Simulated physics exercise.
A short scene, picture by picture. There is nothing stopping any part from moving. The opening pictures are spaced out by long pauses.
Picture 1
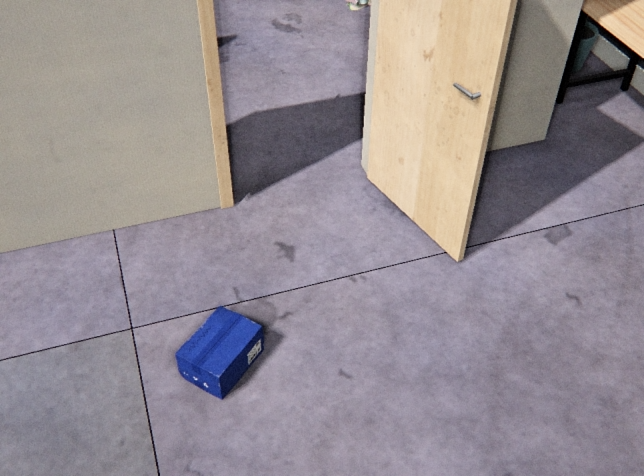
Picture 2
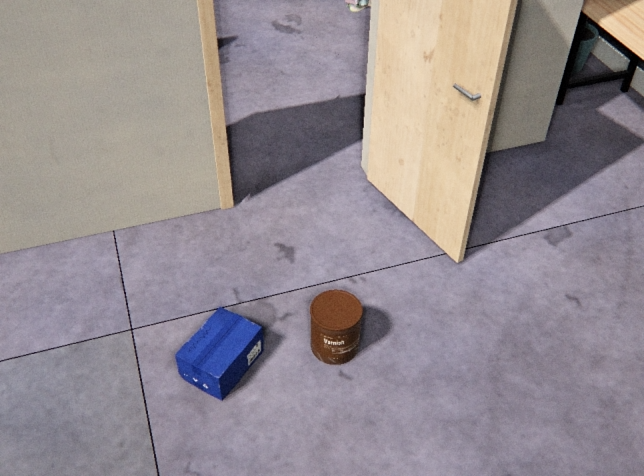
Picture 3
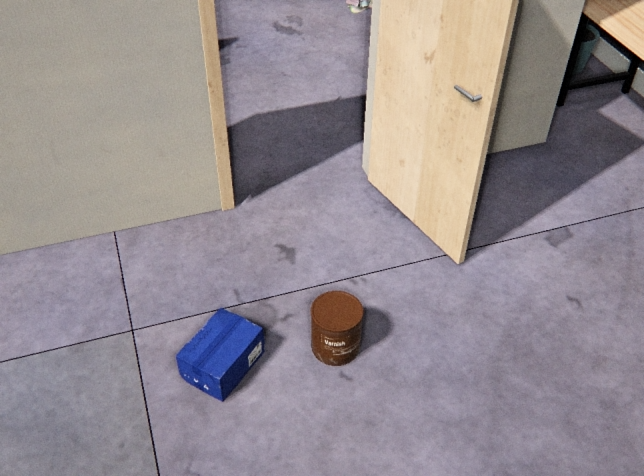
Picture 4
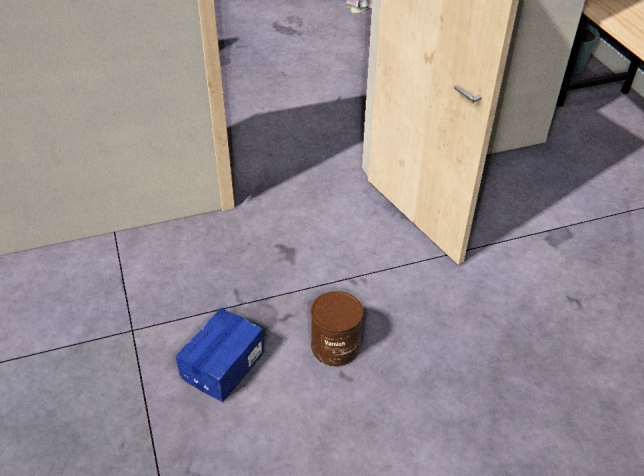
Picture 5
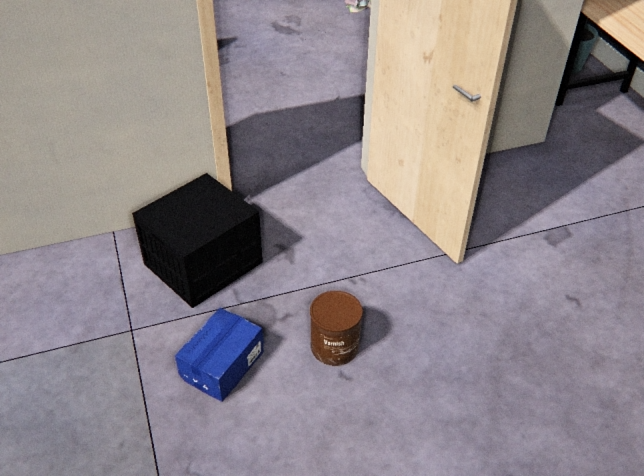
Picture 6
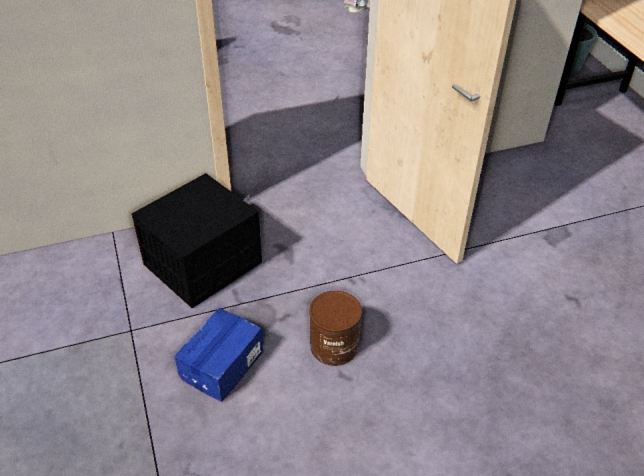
On a grey floor beside a wide-open wooden door, a blue parcel sits alone. A brown pail then appears to its right, and later a black chest appears behind the parcel, near the doorway. The door stays still, and once in view, the three objects rest in place.
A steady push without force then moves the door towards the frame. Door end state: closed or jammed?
Watch it - the door comes to rest in its frame.
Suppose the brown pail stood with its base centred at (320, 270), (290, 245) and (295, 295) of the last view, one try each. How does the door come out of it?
The first time it gets stopped, the second time it gets stopped, the third time it closes all the way.
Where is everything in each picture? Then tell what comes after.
Door wide open and still; blue parcel (221, 352), in the first frame.
Door wide open and still; blue parcel (221, 353); brown pail (336, 328), in the second frame.
Door wide open and still; blue parcel (222, 354); brown pail (336, 329), in the third frame.
Door wide open and still; blue parcel (222, 354); brown pail (336, 329), in the fourth frame.
Door wide open and still; blue parcel (221, 354); brown pail (336, 329), in the fifth frame.
Door wide open and still; black chest (199, 239); blue parcel (221, 354), in the sixth frame.
Then, 0.80 s on from there, door 73° open.
Then, 1.30 s on from there, door 34° open.
In the end, door 0° open; all 3 unmoved. At the end, from the last picture's camera, black chest near (199, 239).
